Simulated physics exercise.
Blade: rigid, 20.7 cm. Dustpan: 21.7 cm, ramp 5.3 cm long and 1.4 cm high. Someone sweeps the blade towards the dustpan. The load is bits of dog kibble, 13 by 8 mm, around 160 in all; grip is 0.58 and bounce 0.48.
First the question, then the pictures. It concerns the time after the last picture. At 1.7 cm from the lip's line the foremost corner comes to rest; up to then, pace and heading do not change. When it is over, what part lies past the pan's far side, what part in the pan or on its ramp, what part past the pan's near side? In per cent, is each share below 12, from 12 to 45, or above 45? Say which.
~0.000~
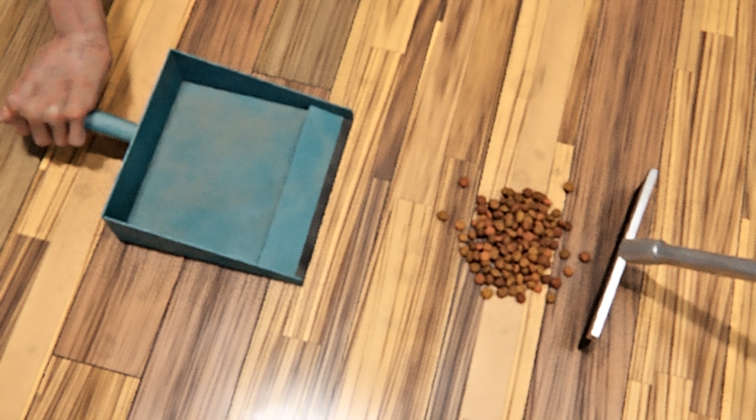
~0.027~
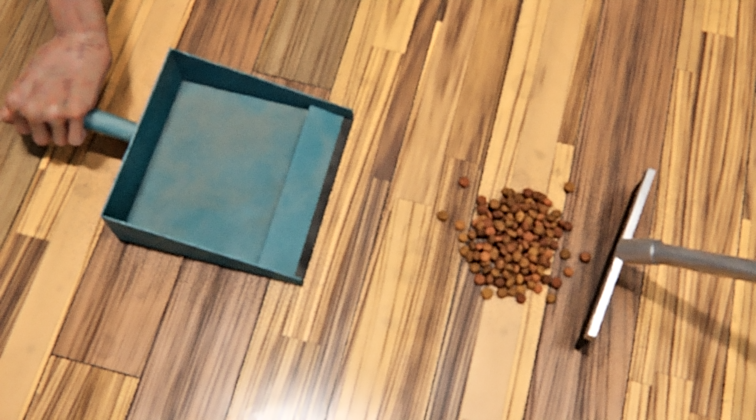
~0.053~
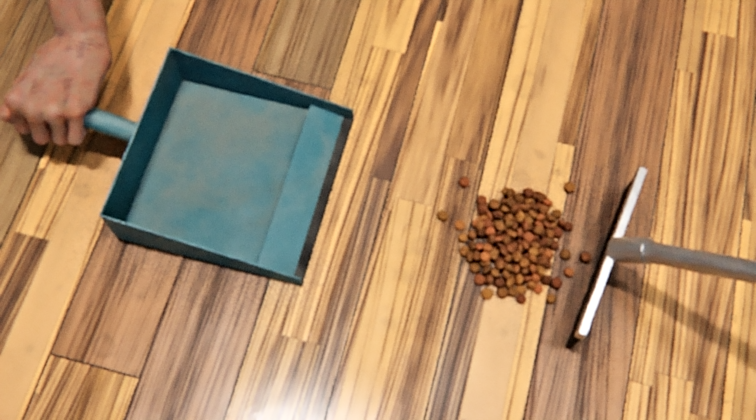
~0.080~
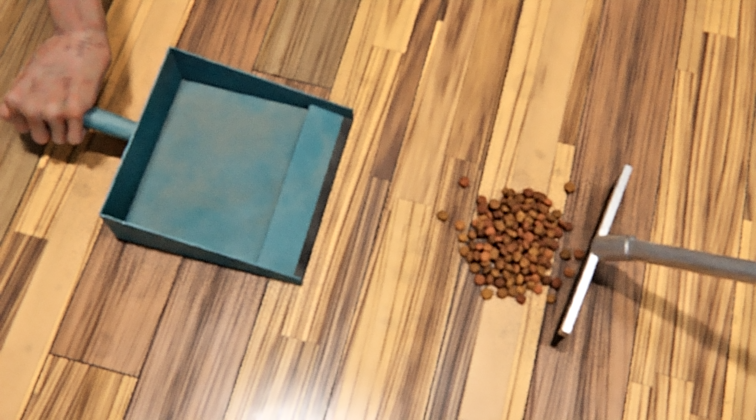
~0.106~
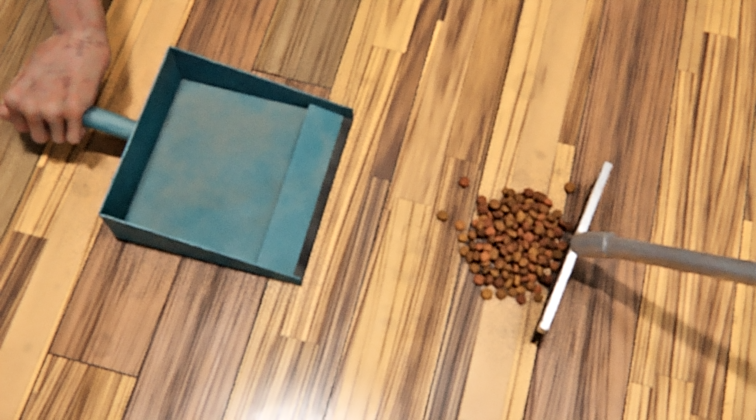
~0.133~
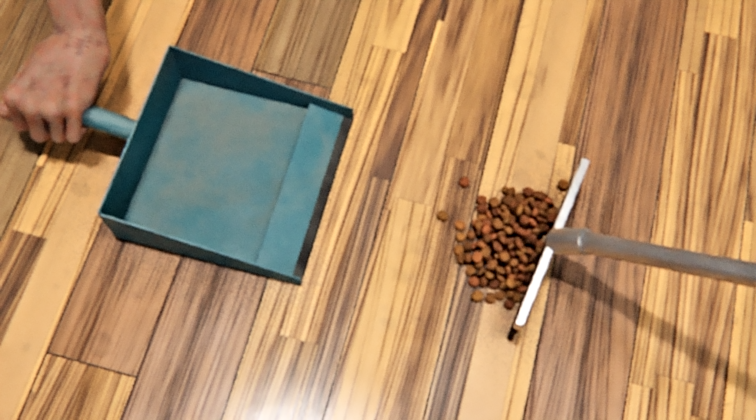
Far side: Below 12; pan: From 12 to 45; near side: Below 12.
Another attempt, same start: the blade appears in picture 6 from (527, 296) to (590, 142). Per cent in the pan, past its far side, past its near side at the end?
Pan 35 % / far 25 % / near 0 %.
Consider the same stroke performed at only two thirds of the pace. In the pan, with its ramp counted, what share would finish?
Then some 30 in a hundred.
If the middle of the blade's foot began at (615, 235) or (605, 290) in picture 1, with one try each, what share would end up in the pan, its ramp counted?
The two tries give about 45 % and about 30 %.
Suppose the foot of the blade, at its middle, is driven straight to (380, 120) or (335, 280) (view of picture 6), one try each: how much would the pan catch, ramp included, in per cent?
Some 30 per cent on the first try, 20 per cent on the second.
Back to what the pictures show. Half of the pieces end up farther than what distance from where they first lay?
It works out to roughly 22 cm.
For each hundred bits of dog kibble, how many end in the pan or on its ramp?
Roughly 30 %.
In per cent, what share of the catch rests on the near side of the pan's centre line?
Estimate: Close to 60 %.
Then, at 0.26 s, middle of the blade 13 cm from the lip; 0 % over the lip, far side 0 %, near side 0 %.
After 0.35 s, middle of the blade 6 cm from the lip; 0 % over the lip, far side 5 %, near side 0 %.
After 0.57 s, middle of the blade 3 cm from the lip; 30 % over the lip, far side 5 %, near side 5 %.
By 1.1 s all is still; far side 10 %, pan 30 %, near side 5 %, in front of the lip or behind the blade 60 %.
